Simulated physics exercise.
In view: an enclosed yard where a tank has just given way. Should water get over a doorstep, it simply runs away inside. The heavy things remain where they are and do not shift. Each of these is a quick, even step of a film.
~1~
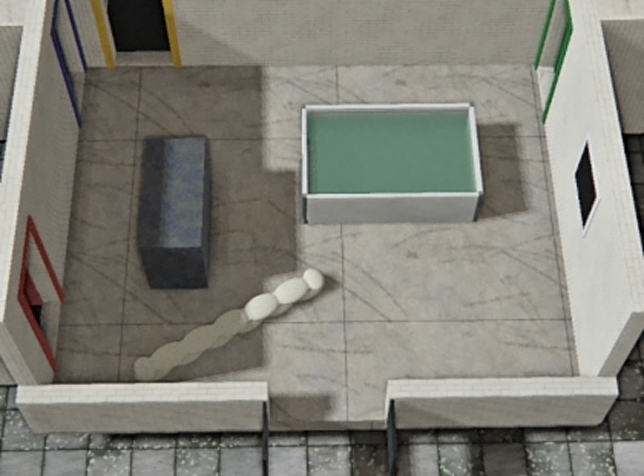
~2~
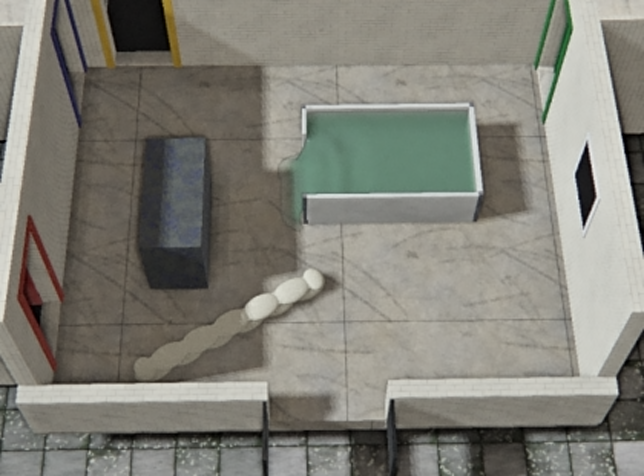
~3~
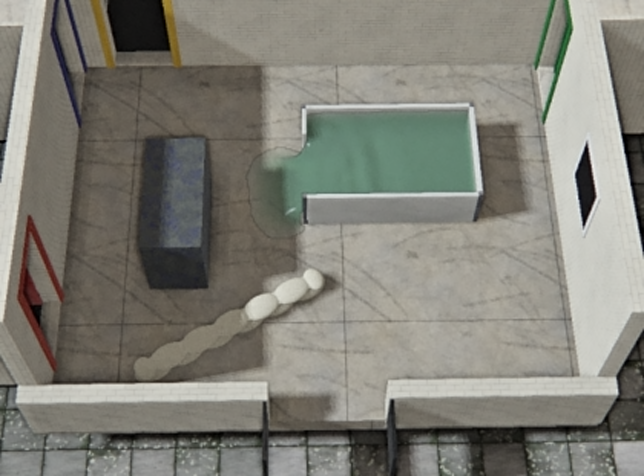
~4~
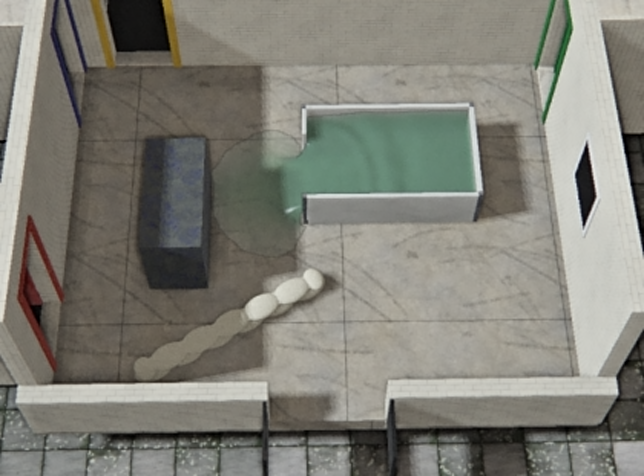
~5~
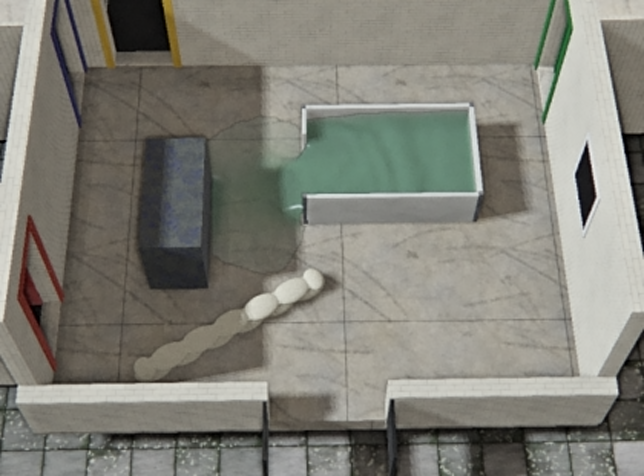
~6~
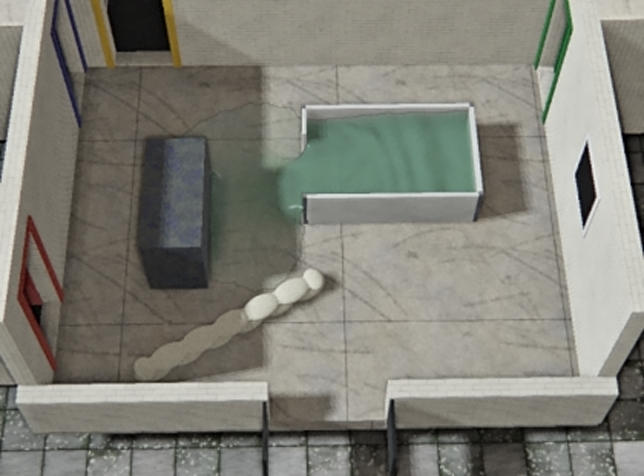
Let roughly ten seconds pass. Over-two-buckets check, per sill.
At the end, the red door will let in too much; the yellow door will let in too much; the blue door will let in too much; the green door will let in an allowed amount.
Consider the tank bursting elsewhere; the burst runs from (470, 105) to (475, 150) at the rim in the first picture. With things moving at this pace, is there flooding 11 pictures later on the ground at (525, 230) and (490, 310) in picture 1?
Order as given: Inundated, then inundated.
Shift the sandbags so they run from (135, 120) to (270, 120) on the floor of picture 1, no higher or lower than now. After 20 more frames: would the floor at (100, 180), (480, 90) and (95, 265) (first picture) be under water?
Sequence check: Soaked through / left alone / soaked through.
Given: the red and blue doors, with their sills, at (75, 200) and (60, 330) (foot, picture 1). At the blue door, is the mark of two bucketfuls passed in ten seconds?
In this case blue exceeds the limit.
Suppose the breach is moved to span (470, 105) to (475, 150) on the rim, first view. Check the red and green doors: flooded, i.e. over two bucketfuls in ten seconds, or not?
I'd say the red door stays shy of the line and the green door crosses the line.
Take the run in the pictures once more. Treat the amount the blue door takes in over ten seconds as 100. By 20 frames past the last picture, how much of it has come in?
Some 50 in a hundred.
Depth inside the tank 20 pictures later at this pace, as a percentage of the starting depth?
Close to 40 %.
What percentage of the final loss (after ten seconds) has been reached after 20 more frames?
I get 35 percent.
A moment on, water covers 20 % of the floor; the red door not reached, the yellow door not reached, the blue door not reached, the green door not reached.
Next, water covers 35 % of the floor; the red door wet at the sill, nothing in, the yellow door under two buckets in, the blue door under two buckets in, the green door not reached.
Then, water covers 45 % of the floor; the red door over two buckets in, the yellow door over two buckets in, the blue door over two buckets in, the green door not reached.
Later, water covers 65 % of the floor; the red door far over two buckets in, the yellow door far over two buckets in, the blue door far over two buckets in, the green door not reached.
In the end, water covers 90 % of the floor; the red door far over two buckets in, the yellow door far over two buckets in, the blue door far over two buckets in, the green door wet at the sill, nothing in.
